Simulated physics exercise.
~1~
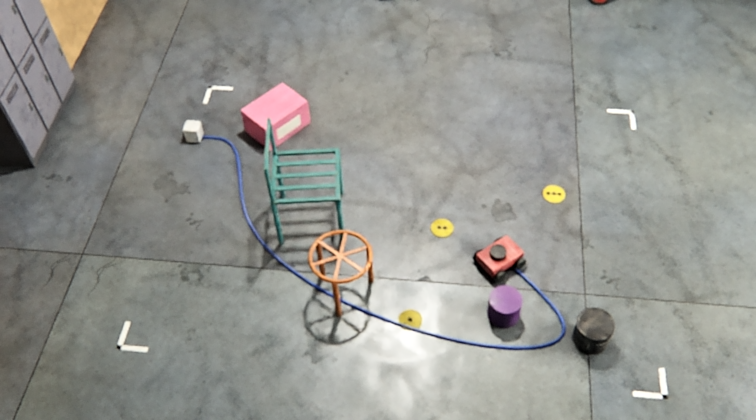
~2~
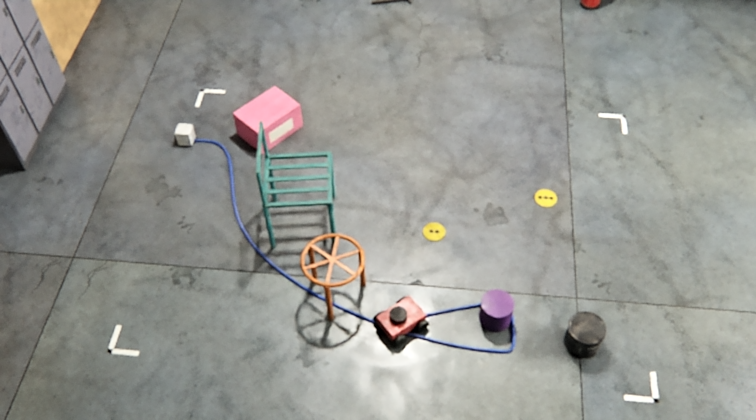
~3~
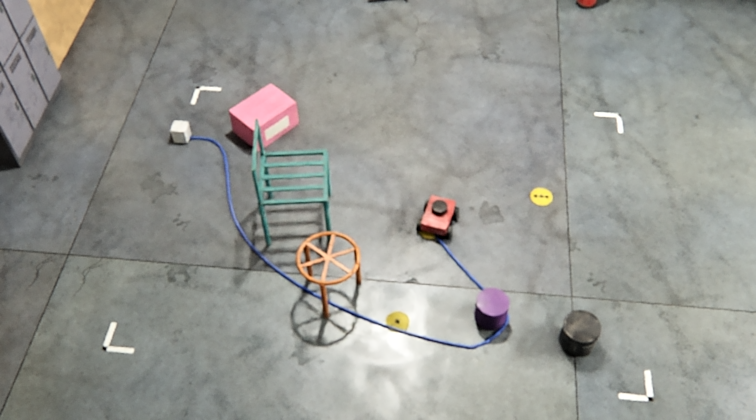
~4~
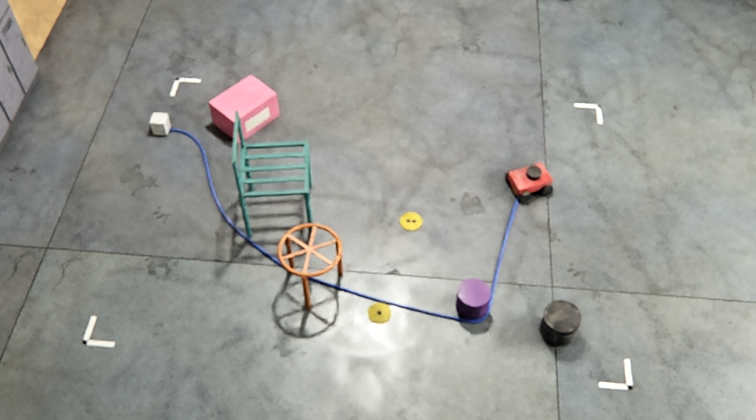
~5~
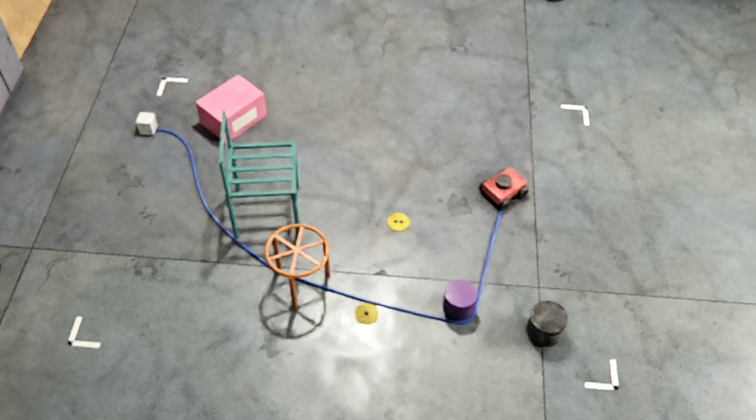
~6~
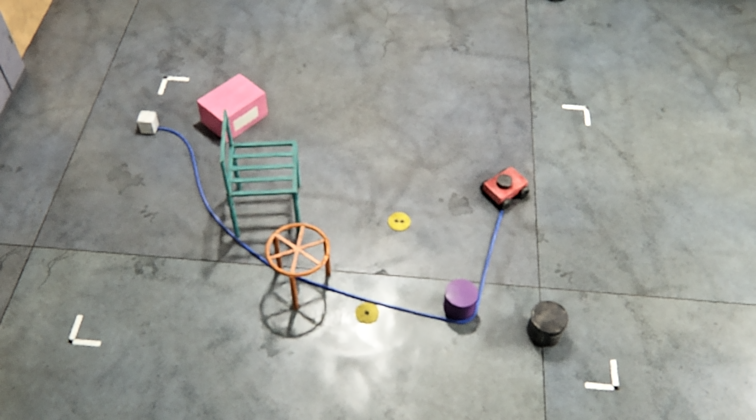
On a grey workshop floor seen from high above, white tape corners surround a pink box and teal chair at left, an orange stool near the middle, and a purple tub and black bucket at lower right. A blue lead runs from a small white block at upper left past the chair and stool to a red cart. The cart moves left and down to a yellow mark beside the stool, with the lead looping around the tub. It then goes up to a second mark and right to a third. There it stops, the lead bent around the unmoved tub.
